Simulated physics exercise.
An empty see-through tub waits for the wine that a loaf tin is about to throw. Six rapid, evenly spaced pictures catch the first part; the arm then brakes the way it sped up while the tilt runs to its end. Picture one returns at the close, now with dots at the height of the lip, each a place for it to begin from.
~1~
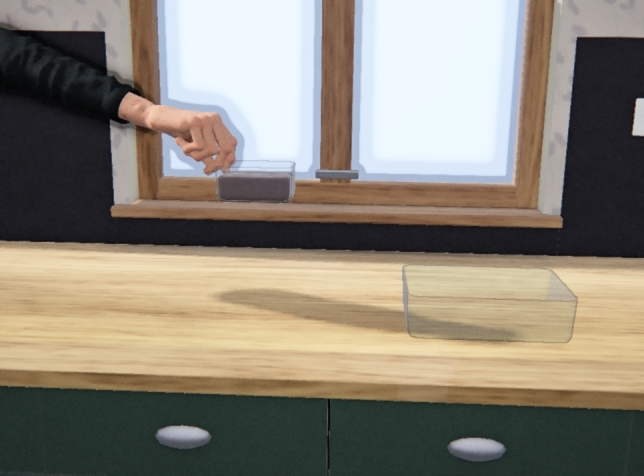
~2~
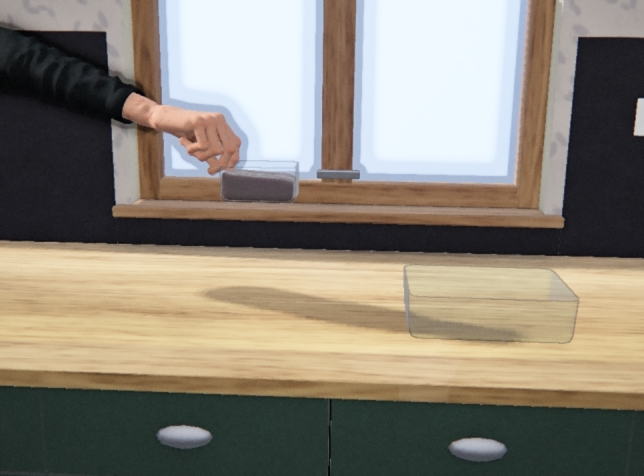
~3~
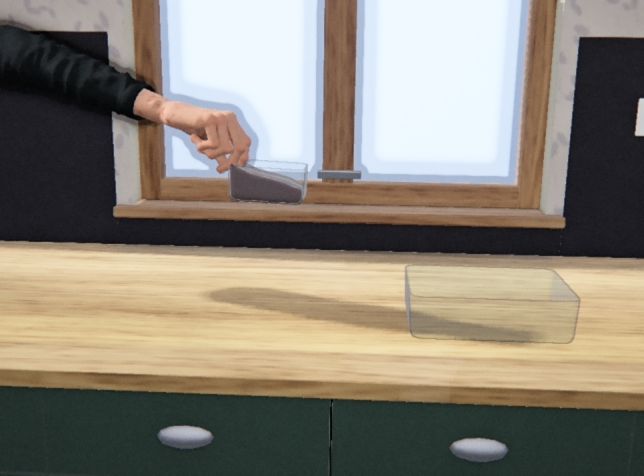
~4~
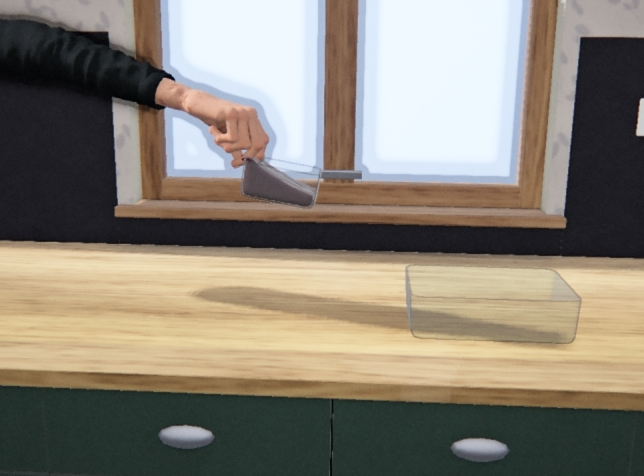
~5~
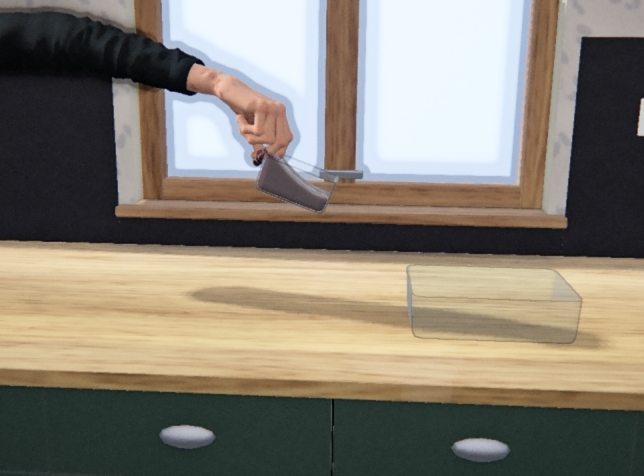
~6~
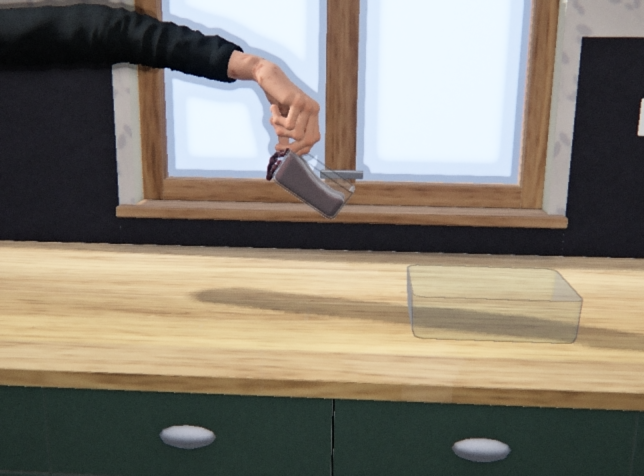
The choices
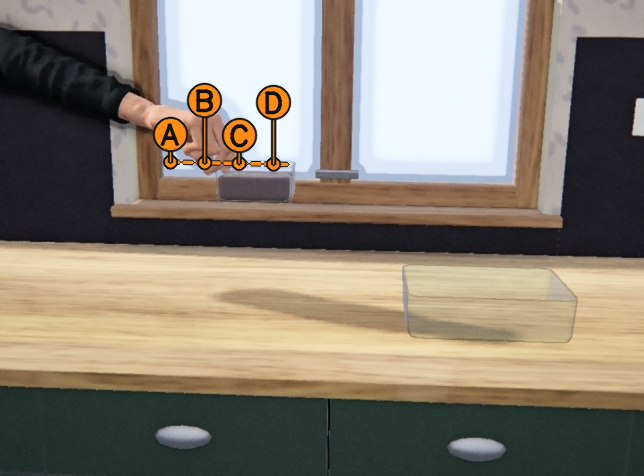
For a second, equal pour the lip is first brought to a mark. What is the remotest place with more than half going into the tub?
Take C.
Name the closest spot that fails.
That is spot B.
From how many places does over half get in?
Two.
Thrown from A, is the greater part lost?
Yes.
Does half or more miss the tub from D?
No, not at all.
On the marked copy, A at (170, 162); B at (204, 162); C at (239, 163); D at (273, 164).
With A, about 0 % lands in the tub, 98 % falls short.
With B, about 25 % lands in the tub, 68 % falls short and 7 % goes beside or beyond.
With C, about 71 % lands in the tub, 19 % falls short and 10 % goes beside or beyond.
With D, about 67 % lands in the tub, 16 % falls short and 17 % goes beside or beyond.
